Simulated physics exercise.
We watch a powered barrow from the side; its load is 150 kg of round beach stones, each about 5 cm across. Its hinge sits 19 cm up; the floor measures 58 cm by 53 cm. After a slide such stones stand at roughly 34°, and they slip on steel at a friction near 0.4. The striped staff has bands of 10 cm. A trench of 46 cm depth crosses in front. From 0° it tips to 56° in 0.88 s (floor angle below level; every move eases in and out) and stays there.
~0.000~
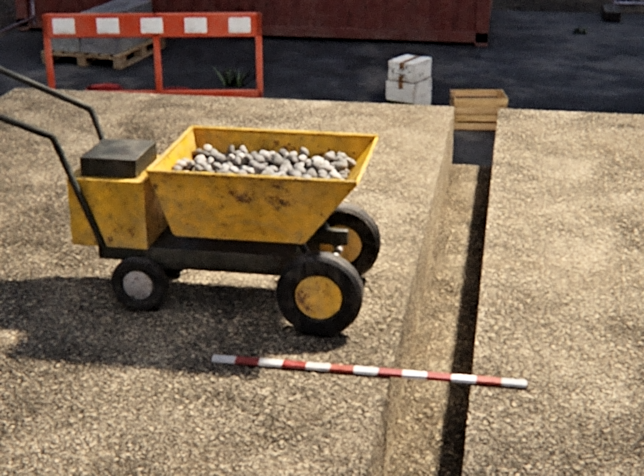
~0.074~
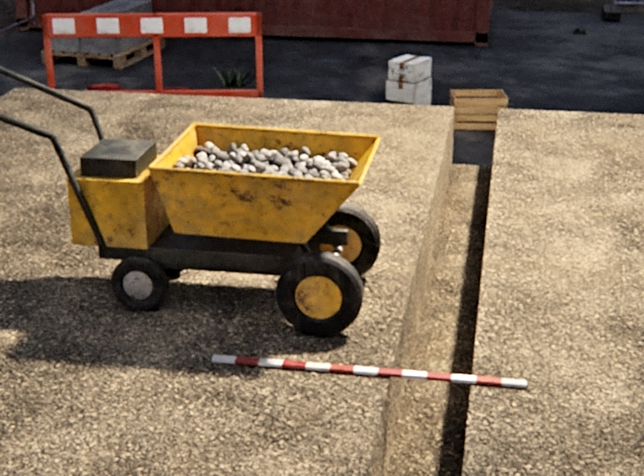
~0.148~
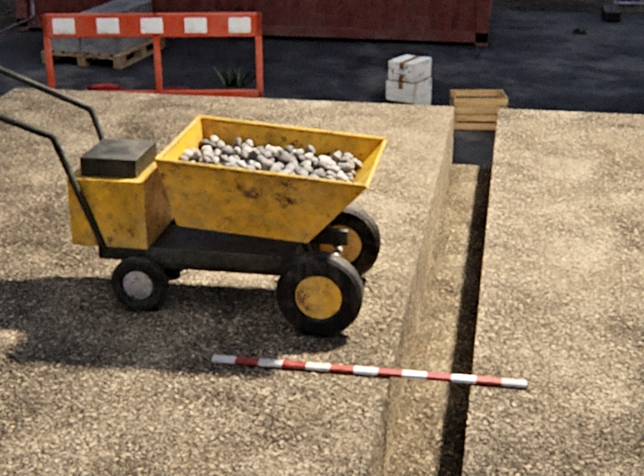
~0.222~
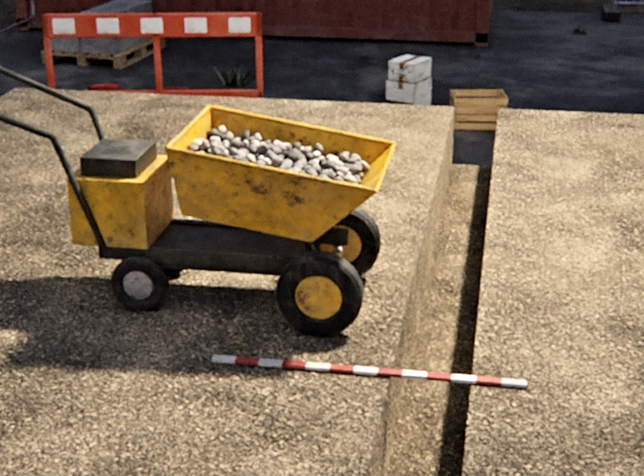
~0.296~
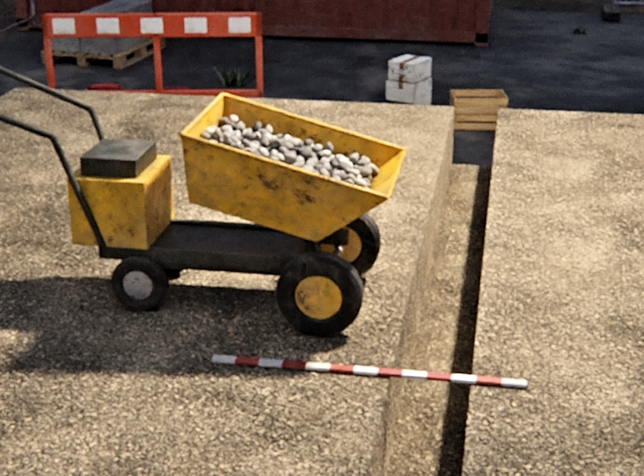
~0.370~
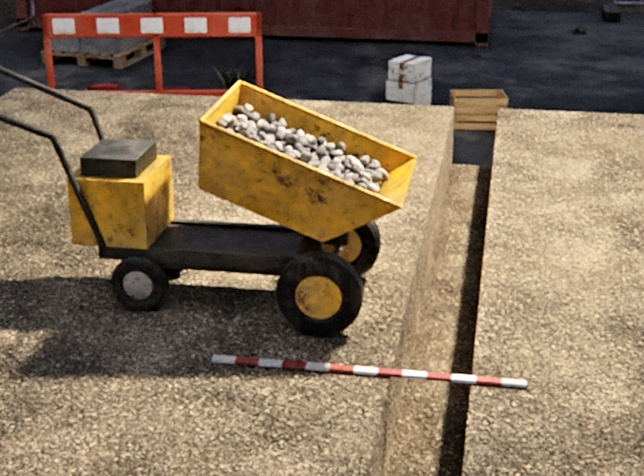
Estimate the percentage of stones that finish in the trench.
Some 29 per cent of it.
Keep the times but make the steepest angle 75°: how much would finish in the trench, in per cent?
It would be near 25 per cent.
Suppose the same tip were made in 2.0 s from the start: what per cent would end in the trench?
It would be near 40 per cent.
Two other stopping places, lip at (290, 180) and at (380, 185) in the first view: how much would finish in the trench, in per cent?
Near 65 per cent from the first place, 15 from the second.
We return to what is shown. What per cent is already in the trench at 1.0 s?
About 5 per cent by then.
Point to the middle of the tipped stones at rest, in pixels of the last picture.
Their middle is at about (507, 313).
After 0.7 s the floor is at 47°; 100 % in the tray; the foremost stones are at (421, 224).
After 1.0 s the floor is at 56°; 89 % in the tray, 6 % in the trench, 5 % past the trench; the foremost stones are at (508, 307).
After 1.3 s the floor is at 56°; 52 % in the tray, 7 % in the trench, 41 % past the trench; the foremost stones are at (623, 324).
After 3.3 s the floor is at 56°; 25 % in the tray, 29 % in the trench, 46 % past the trench; the foremost stones are past the picture's edge.
